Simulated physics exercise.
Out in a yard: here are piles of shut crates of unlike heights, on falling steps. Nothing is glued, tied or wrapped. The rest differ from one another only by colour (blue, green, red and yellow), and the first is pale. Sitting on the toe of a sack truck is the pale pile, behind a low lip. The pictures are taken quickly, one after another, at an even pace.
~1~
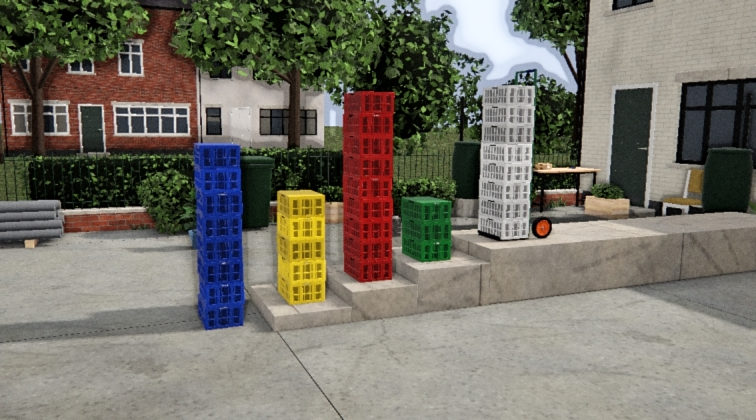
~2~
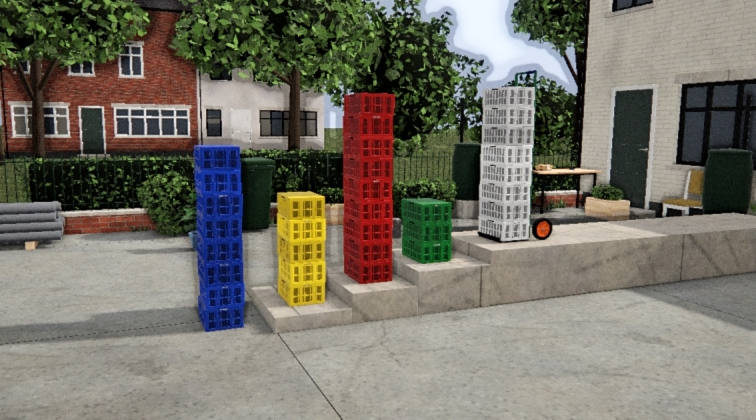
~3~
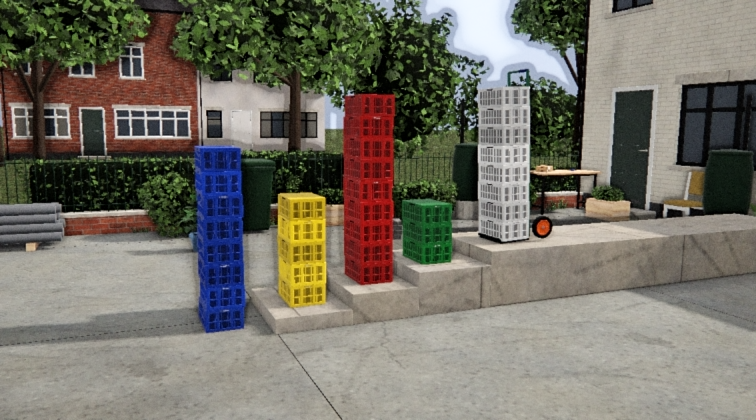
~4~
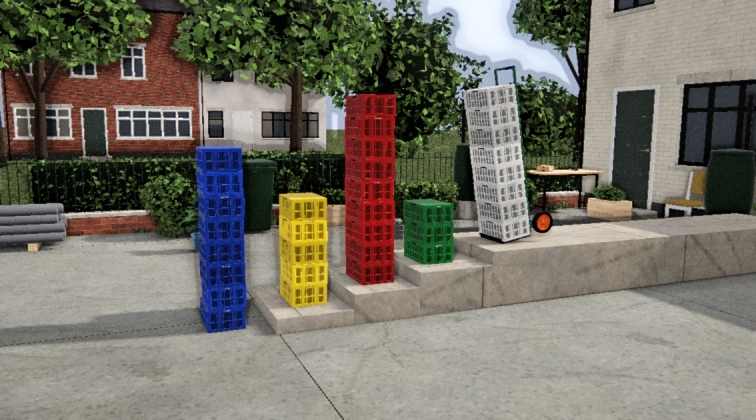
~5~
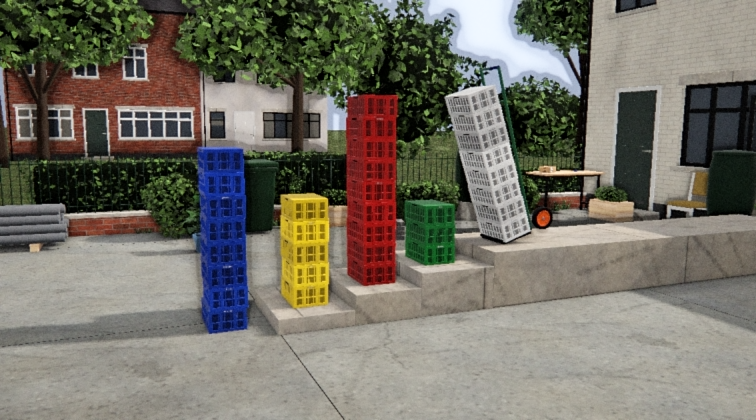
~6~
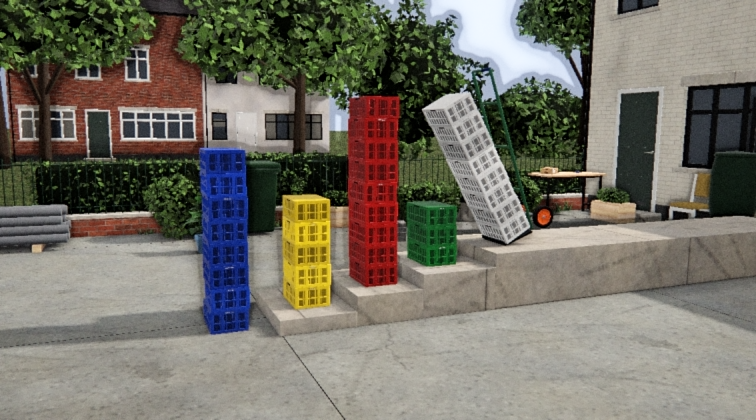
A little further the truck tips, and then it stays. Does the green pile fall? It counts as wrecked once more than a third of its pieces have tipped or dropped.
No.
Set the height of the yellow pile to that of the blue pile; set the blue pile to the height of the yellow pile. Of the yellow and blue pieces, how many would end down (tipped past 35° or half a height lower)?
By colour: Yellow 7, blue 5.
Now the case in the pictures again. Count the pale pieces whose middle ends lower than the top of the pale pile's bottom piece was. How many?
Total: 6.
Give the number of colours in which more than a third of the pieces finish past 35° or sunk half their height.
Going colour by colour, I get 2.
Shortly afterwards, 8 of the pale pile down; none of the 3 green crates down (0 of 25 in all colours); top green crate half its height from its place; top red crate tilted clearly.
Next, 8 of the pale pile down; none of the 3 green crates down (12 of 25 in all colours); top green crate half its height from its place; top yellow crate on its side.
In the end, 7 of the pale pile down; none of the 3 green crates down (12 of 25 in all colours); top green crate half its height from its place; top blue crate upside down. From the last view, middles, top green crate near (424, 214).
